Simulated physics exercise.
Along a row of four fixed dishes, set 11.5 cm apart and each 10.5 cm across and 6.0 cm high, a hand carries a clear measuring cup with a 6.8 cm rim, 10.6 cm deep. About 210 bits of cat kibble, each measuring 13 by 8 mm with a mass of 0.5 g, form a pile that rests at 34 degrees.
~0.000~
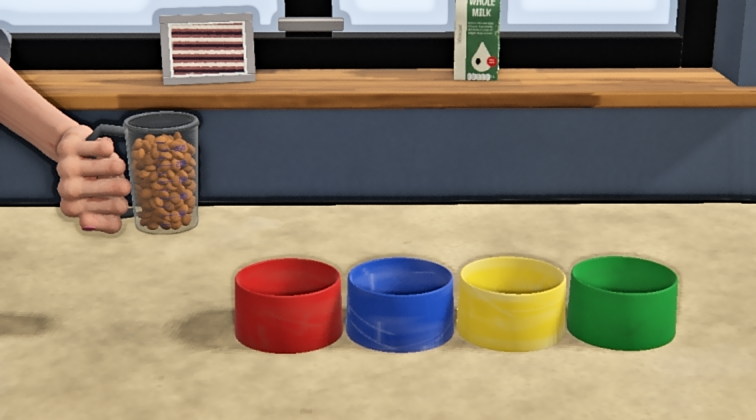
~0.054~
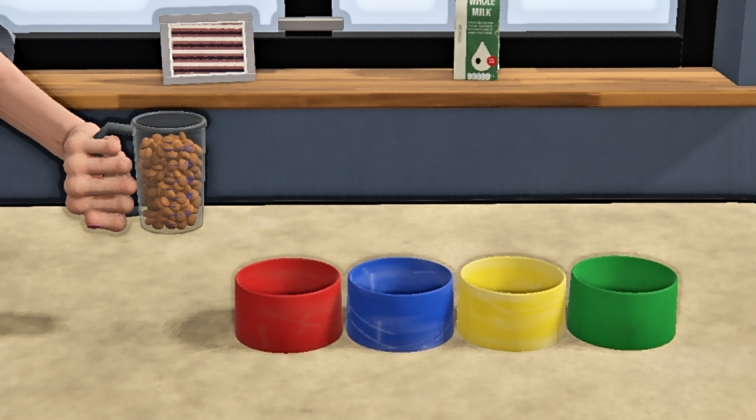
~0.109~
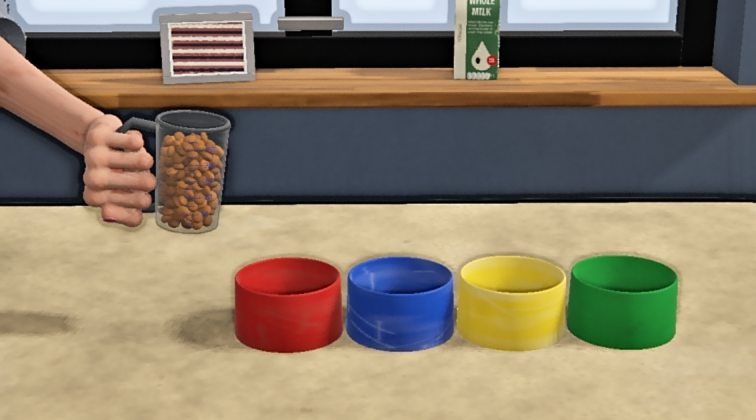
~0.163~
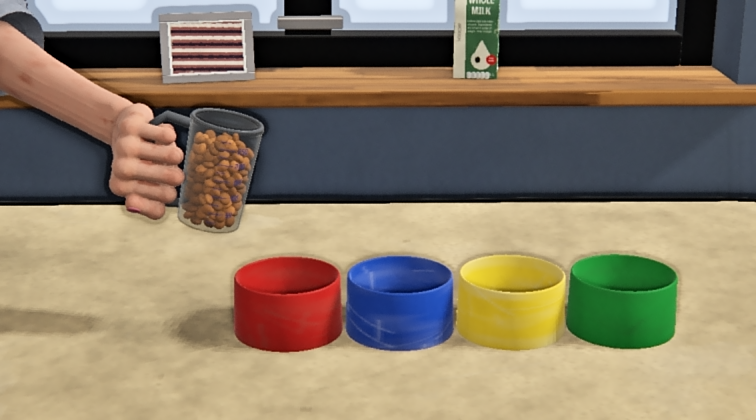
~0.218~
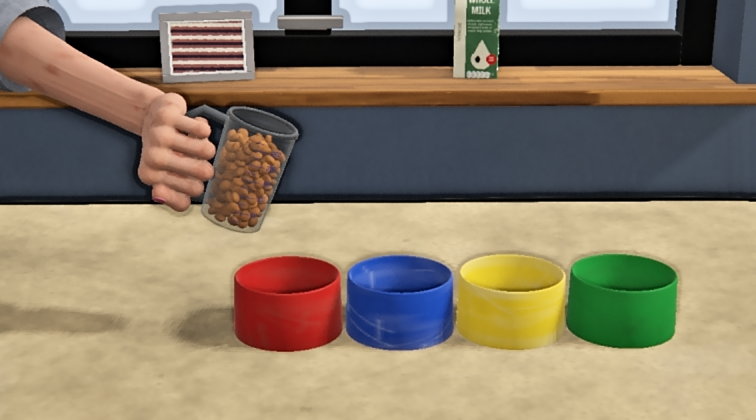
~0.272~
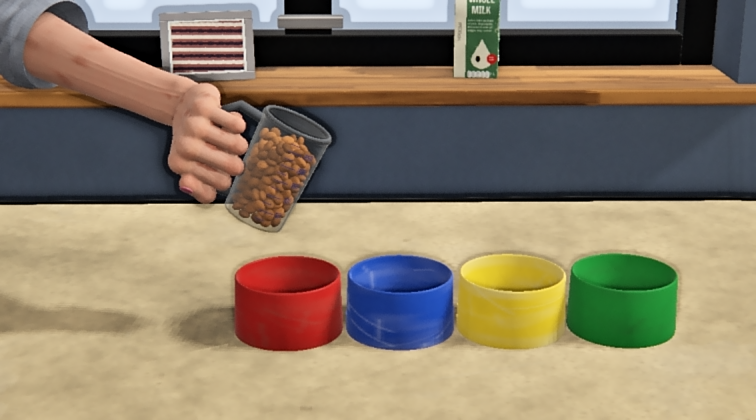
On a kitchen counter below a wooden window ledge, a hand holds a clear measuring cup of brown kibble upright, left of a row of red, blue, yellow and green dishes. The hand carries the cup rightward, tilting it progressively to the right until it is leaning above the red dish.
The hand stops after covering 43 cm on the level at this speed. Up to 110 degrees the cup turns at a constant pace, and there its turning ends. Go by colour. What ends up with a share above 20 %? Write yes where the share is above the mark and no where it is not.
Red: No, blue: No, green: Yes, yellow: No, counter: Yes.
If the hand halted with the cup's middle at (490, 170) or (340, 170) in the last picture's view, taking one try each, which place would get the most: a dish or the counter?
I'd expect yellow to win the first try and blue the second.
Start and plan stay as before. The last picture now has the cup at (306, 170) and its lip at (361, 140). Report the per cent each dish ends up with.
Red: 0 / blue: 0 / green: 70 / yellow: 0.
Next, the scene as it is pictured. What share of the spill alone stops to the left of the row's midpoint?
0 percent.
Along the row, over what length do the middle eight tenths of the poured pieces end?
19 cm.
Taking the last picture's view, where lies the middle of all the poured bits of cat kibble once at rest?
After settling, the middle sits near (652, 317).
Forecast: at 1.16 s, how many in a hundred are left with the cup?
Somewhere near 35 per cent.
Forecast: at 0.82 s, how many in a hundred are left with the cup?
Around 100 per cent of the load.
After 0.60 s, tilt 67 degrees; cup holds 100 %.
Then, at 0.82 s, tilt 94 degrees; cup holds 100 %.
After 1.16 s, tilt 110 degrees; cup holds 35 %, green 25 %.
By 3.2 s all is still; red 0 %, blue 0 %, green 55 %, yellow 0 %, counter 40 %, cup 5 %.
